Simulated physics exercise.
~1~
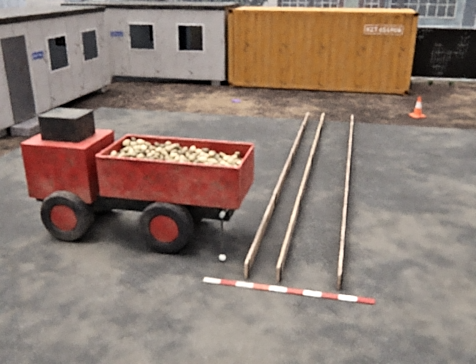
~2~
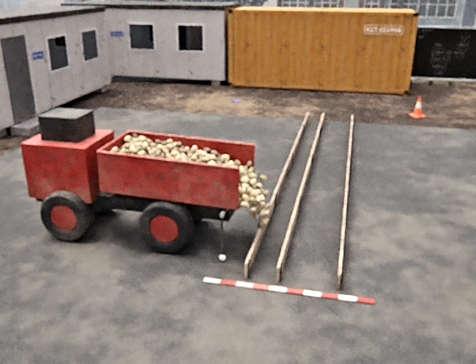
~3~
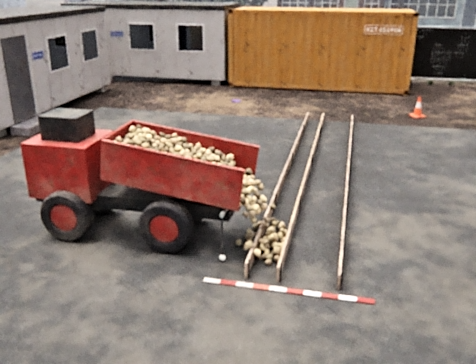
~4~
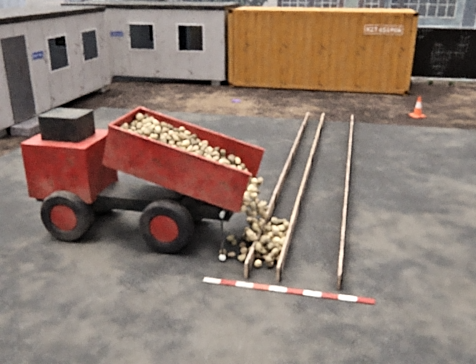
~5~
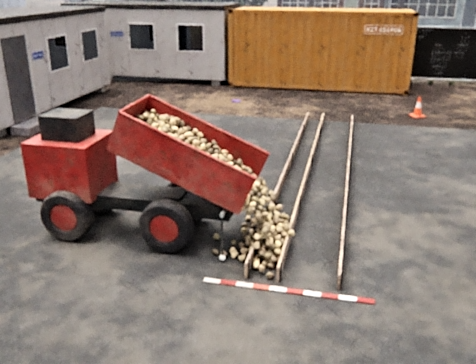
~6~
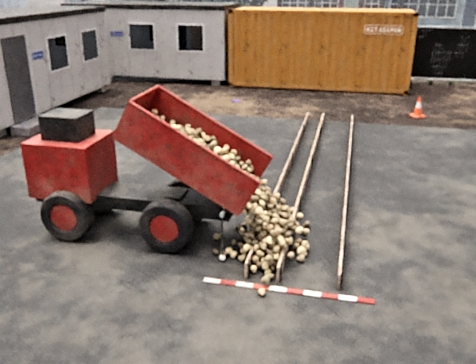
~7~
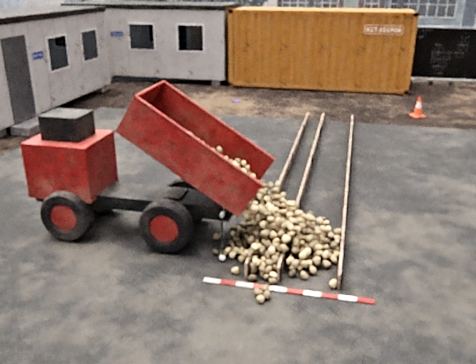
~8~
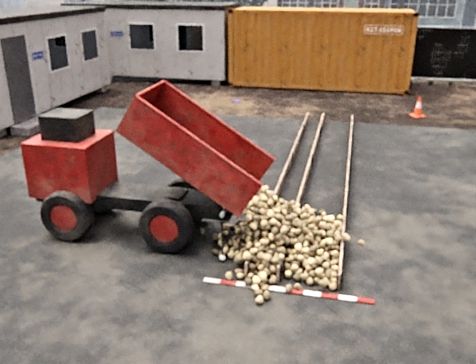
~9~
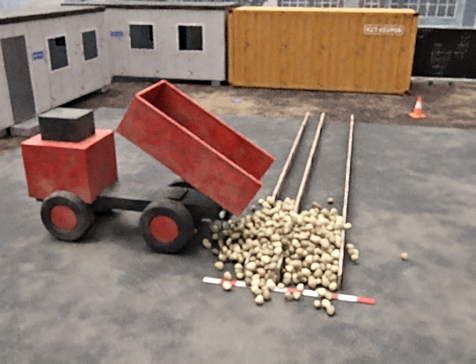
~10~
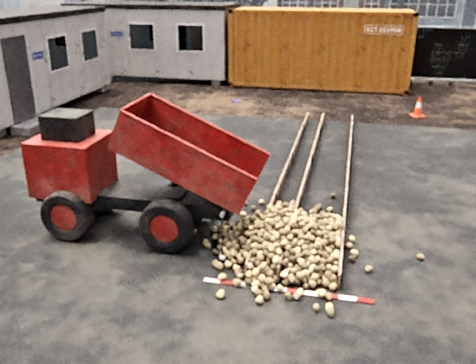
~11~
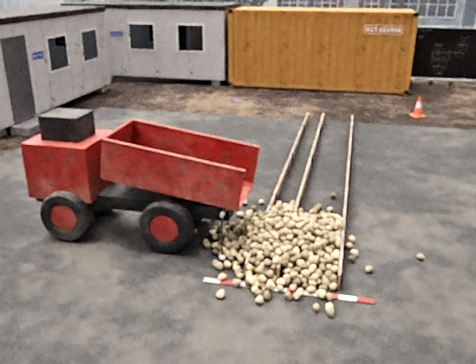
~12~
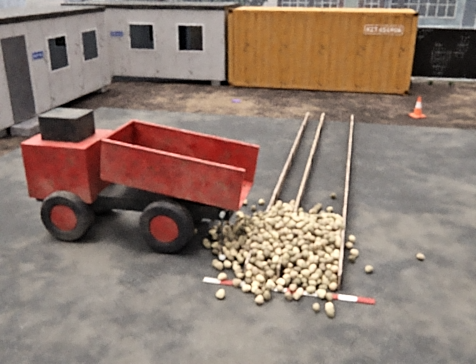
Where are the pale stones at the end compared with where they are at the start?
At the start the stones fill the body of the red truck. By the end they lie in a heap on the ground to the right of the truck, spread over and between the planks, and the body is empty.
